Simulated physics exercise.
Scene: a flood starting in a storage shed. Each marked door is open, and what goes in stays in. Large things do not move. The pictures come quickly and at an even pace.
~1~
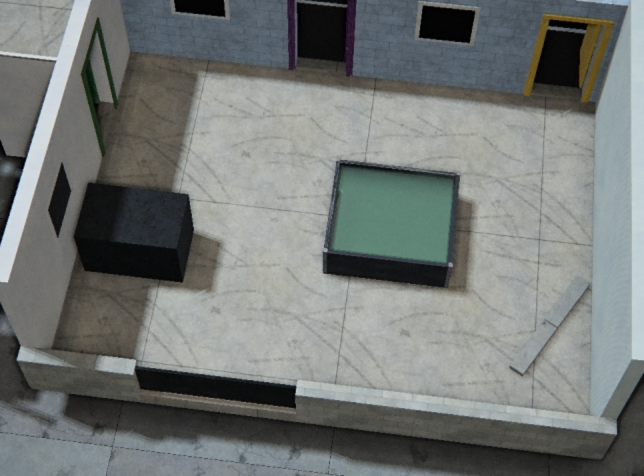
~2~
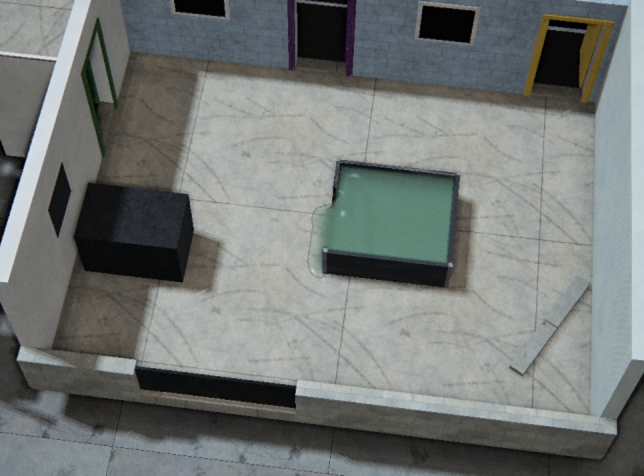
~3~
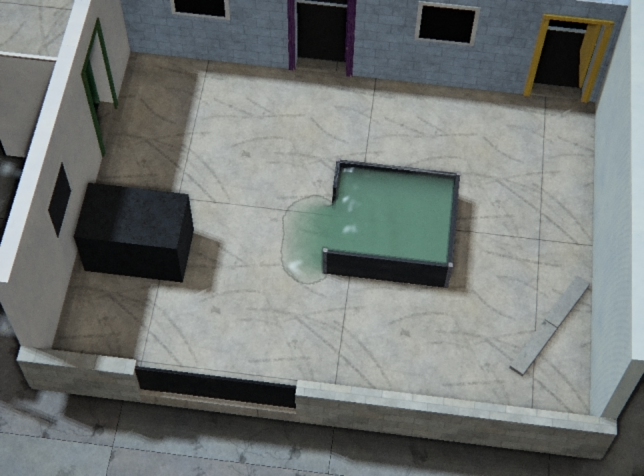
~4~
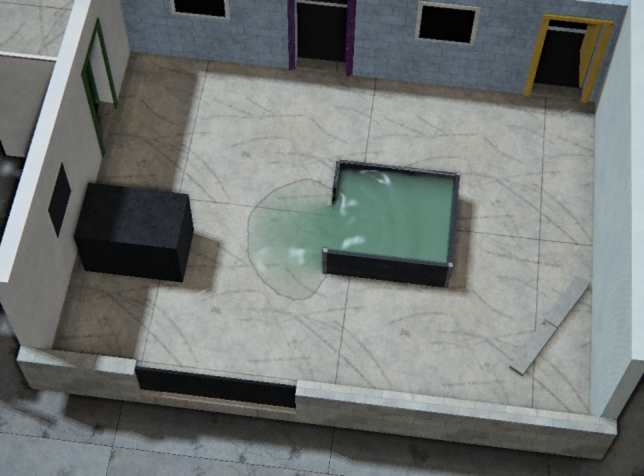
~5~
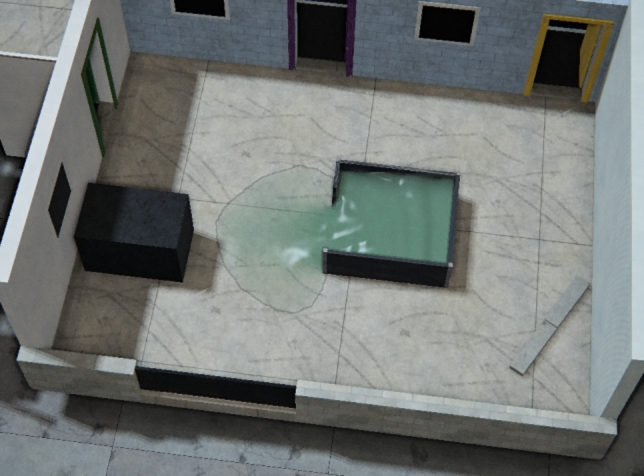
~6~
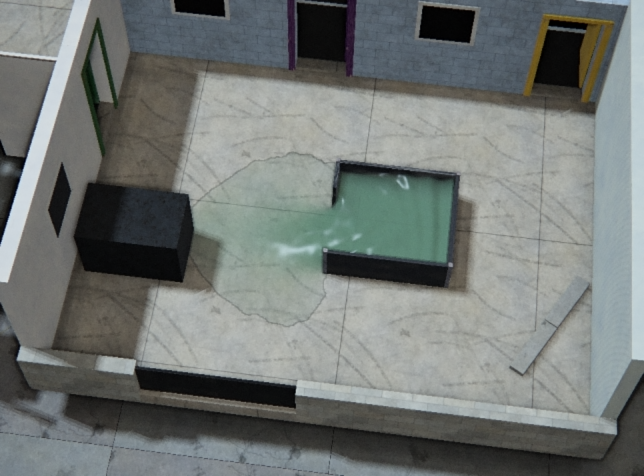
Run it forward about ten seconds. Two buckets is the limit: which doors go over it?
At the end, yellow door: Never tops two buckets; purple door: Never tops two buckets; green door: Never tops two buckets.
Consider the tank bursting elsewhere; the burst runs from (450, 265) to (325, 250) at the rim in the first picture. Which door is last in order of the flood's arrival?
My pick: The purple door.
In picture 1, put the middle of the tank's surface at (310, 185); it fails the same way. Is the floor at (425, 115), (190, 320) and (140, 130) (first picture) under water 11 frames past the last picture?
Spared, soaked, soaked.
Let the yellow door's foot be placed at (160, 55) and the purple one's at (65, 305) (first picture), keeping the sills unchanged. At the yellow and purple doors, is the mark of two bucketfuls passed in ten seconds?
First the yellow door, which crosses the line, then the purple door, which crosses the line.
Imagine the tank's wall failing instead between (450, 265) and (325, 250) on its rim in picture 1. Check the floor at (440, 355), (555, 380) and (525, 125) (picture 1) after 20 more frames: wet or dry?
Submerged, submerged, bone-dry.
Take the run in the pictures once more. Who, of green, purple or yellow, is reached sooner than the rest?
Soonest: The green one.
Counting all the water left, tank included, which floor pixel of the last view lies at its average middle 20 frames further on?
I'd point to (233, 234).
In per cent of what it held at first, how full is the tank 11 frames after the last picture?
That comes to about 46 per cent.
A moment on, water covers 20 % of the floor; the yellow door not reached, the purple door not reached, the green door not reached.
Next, water covers 30 % of the floor; the yellow door not reached, the purple door not reached, the green door wet at the sill, nothing in.
Then, water covers 35 % of the floor; the yellow door not reached, the purple door not reached, the green door wet at the sill, nothing in.
Later, water covers 60 % of the floor; the yellow door not reached, the purple door wet at the sill, nothing in, the green door under two buckets in.
In the end, water covers 90 % of the floor; the yellow door wet at the sill, nothing in, the purple door wet at the sill, nothing in, the green door under two buckets in.
